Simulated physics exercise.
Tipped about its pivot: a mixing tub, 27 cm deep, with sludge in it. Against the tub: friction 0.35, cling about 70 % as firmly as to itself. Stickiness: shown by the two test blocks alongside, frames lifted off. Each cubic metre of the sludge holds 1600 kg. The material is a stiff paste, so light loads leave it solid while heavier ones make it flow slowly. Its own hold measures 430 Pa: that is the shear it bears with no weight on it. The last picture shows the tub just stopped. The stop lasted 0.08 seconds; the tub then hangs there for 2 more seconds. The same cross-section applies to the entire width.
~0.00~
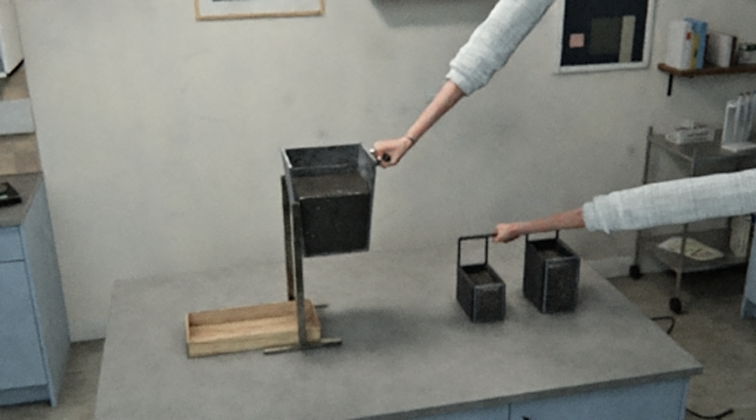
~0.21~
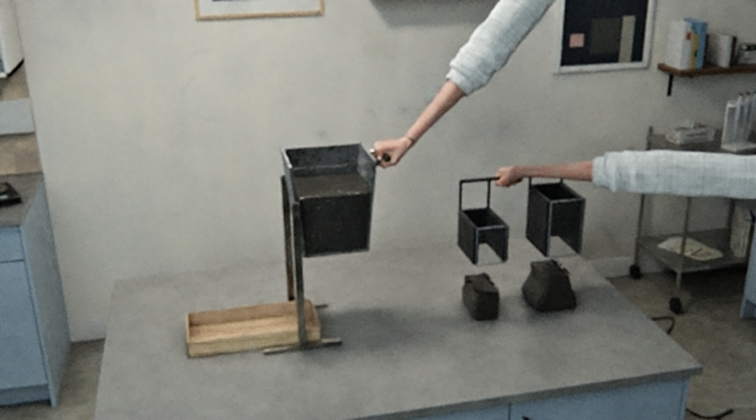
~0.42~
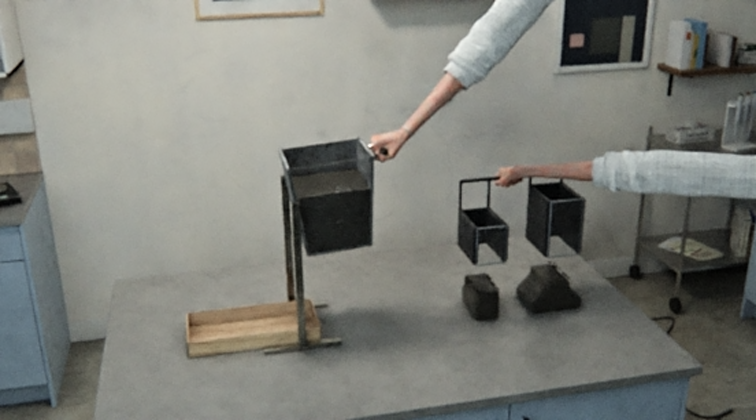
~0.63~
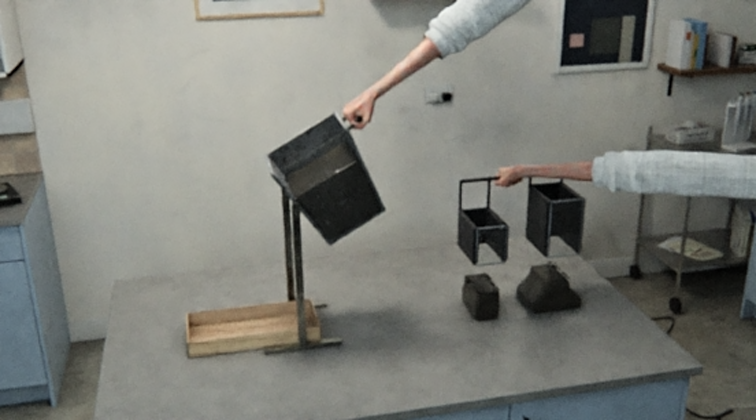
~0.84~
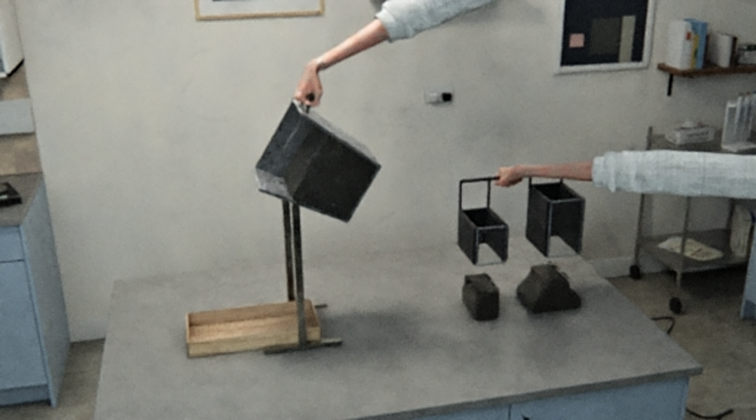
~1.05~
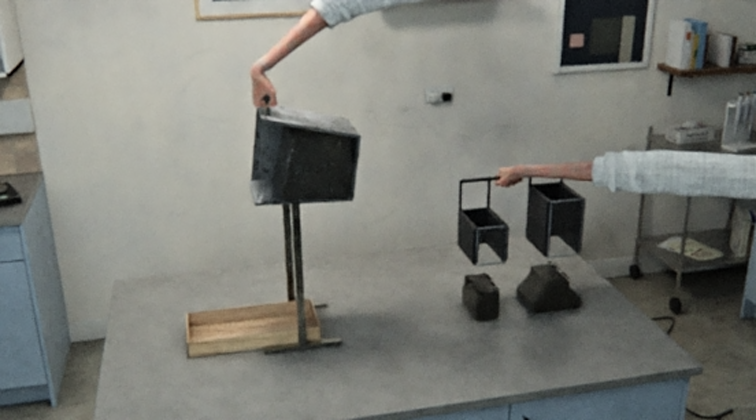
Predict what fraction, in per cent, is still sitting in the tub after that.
Near 78 % is still in the tub.
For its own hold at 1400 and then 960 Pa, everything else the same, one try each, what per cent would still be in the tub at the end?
100 in a hundred, followed by 100 in a hundred.
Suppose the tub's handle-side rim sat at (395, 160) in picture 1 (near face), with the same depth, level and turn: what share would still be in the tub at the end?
Then about 55 %.
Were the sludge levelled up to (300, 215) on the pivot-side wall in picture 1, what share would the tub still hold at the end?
It would be close to 100 percent.
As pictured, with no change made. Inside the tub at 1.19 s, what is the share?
Around 100 per cent.
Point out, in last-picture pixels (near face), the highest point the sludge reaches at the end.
(316, 158).
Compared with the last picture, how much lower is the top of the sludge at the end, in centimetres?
Some 7 cm.
After 1.19 s, the tub is at 82 degrees and holds 100 %.
After 1.36 s, the tub is at 82 degrees and holds 92 %.
After 1.53 s, the tub is at 82 degrees and holds 82 %.
After 1.70 s, the tub is at 82 degrees and holds 78 %.
After 3.05 s, the tub is at 82 degrees and holds 78 %.
